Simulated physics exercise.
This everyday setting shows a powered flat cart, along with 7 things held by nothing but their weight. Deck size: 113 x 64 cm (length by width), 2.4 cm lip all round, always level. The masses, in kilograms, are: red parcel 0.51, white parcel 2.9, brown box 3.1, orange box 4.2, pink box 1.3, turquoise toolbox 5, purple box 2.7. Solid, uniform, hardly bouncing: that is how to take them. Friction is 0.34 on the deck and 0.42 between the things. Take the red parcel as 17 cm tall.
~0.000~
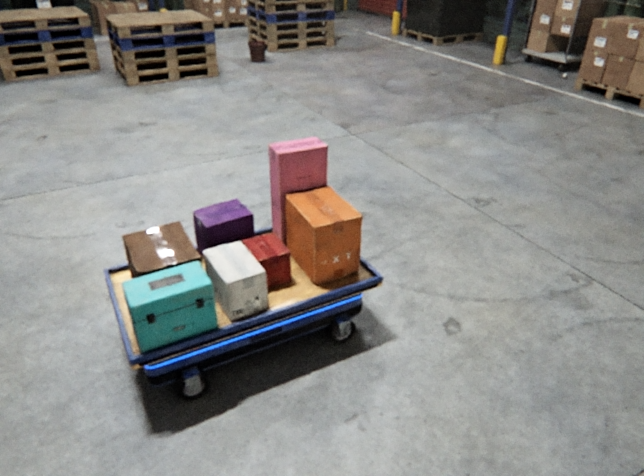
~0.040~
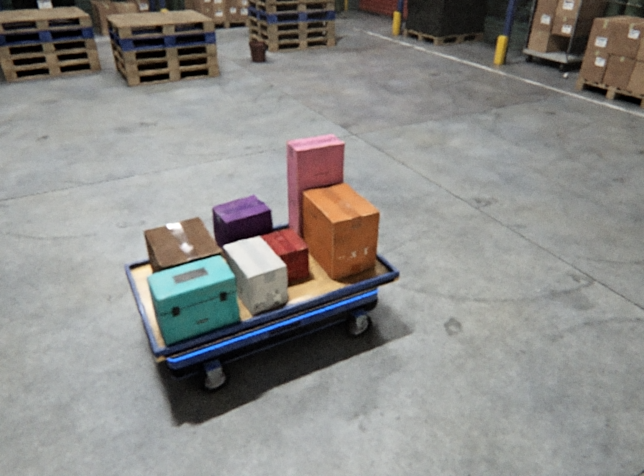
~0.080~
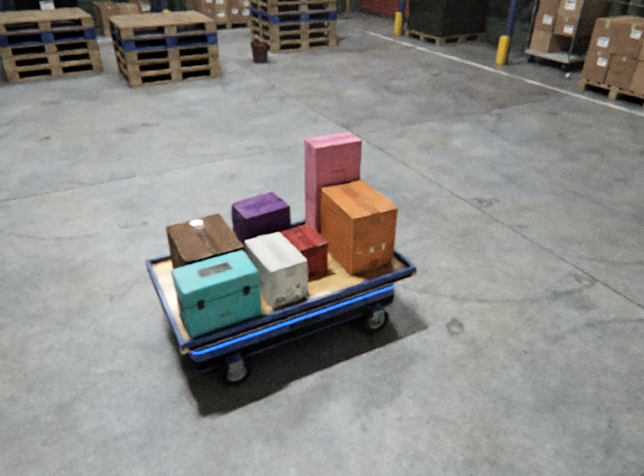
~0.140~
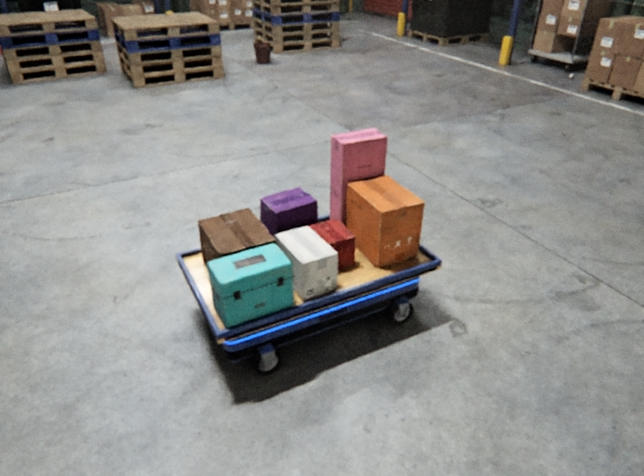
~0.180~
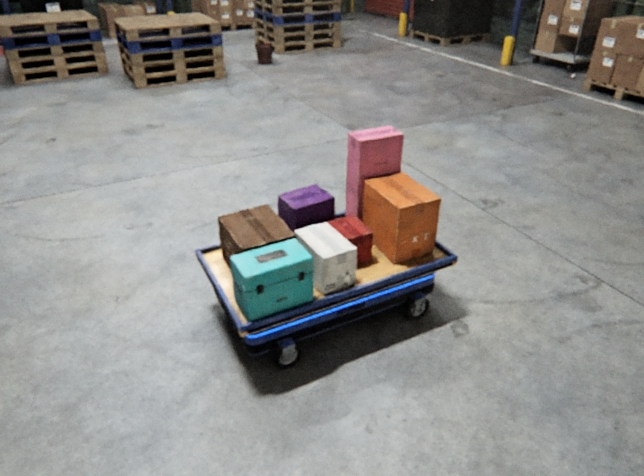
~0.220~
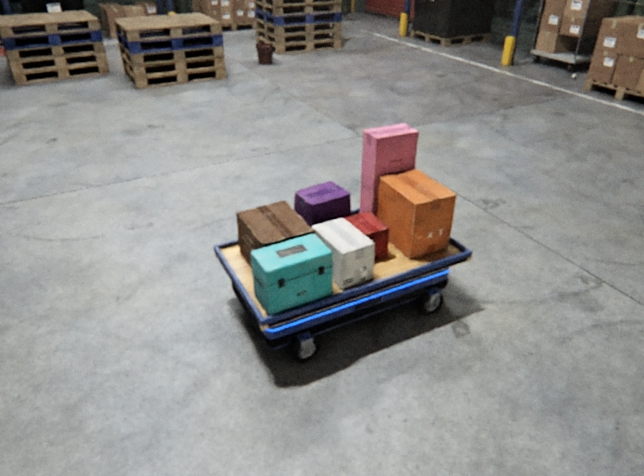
At the start, a flat blue-edged cart carrying seven boxes, among them a tall pink one, an orange one and a turquoise toolbox, is left of centre on a warehouse floor. It rolls steadily a short way to the right, past the middle, while its load keeps the same arrangement.
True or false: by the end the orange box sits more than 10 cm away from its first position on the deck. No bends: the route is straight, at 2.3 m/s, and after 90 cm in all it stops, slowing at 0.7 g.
False.
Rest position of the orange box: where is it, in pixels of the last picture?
End position: Roughly (526, 183).
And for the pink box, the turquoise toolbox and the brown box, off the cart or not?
When everything stops, the pink box is out of bounds, the turquoise toolbox is still in bounds, and the brown box is still in bounds.
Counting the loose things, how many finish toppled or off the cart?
It comes to 1.
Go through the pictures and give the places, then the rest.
In the first picture, cart 0 cm along; orange box (322, 234); red parcel (267, 261).
In the second picture, cart 9 cm along; brown box (185, 263); pink box (315, 189).
In the third picture, cart 18 cm along; turquoise toolbox (218, 294); purple box (262, 226).
In the fourth picture, cart 32 cm along; red parcel (331, 245); white parcel (306, 262).
In the fifth picture, cart 41 cm along; brown box (257, 247); pink box (373, 179).
In the sixth picture, cart 51 cm along; orange box (414, 213); turquoise toolbox (292, 274).
Around 0.52 s, cart 114 cm along; orange box shifted 3 cm near (506, 187); pink box shifted 3 cm; white parcel shifted 3 cm.
Around 0.62 s, cart 125 cm along; orange box at 4° to upright near (523, 182); pink box at 7° to upright; purple box shifted 9 cm.
Around 0.72 s, cart 129 cm along; orange box at 6° to upright near (529, 180); pink box at 18° to upright; white parcel at 5° to upright.
Around 1.22 s, cart 129 cm along, stopped; pink box now off the cart; orange box shifted 4 cm near (526, 183); brown box shifted 20 cm.
Finally (1.6 s), off the cart, pink box; not toppled but over 10 cm from the start, red parcel, white parcel, brown box, turquoise toolbox and purple box; the last one still in place (within 10 cm). In the last view, orange box near (526, 183).
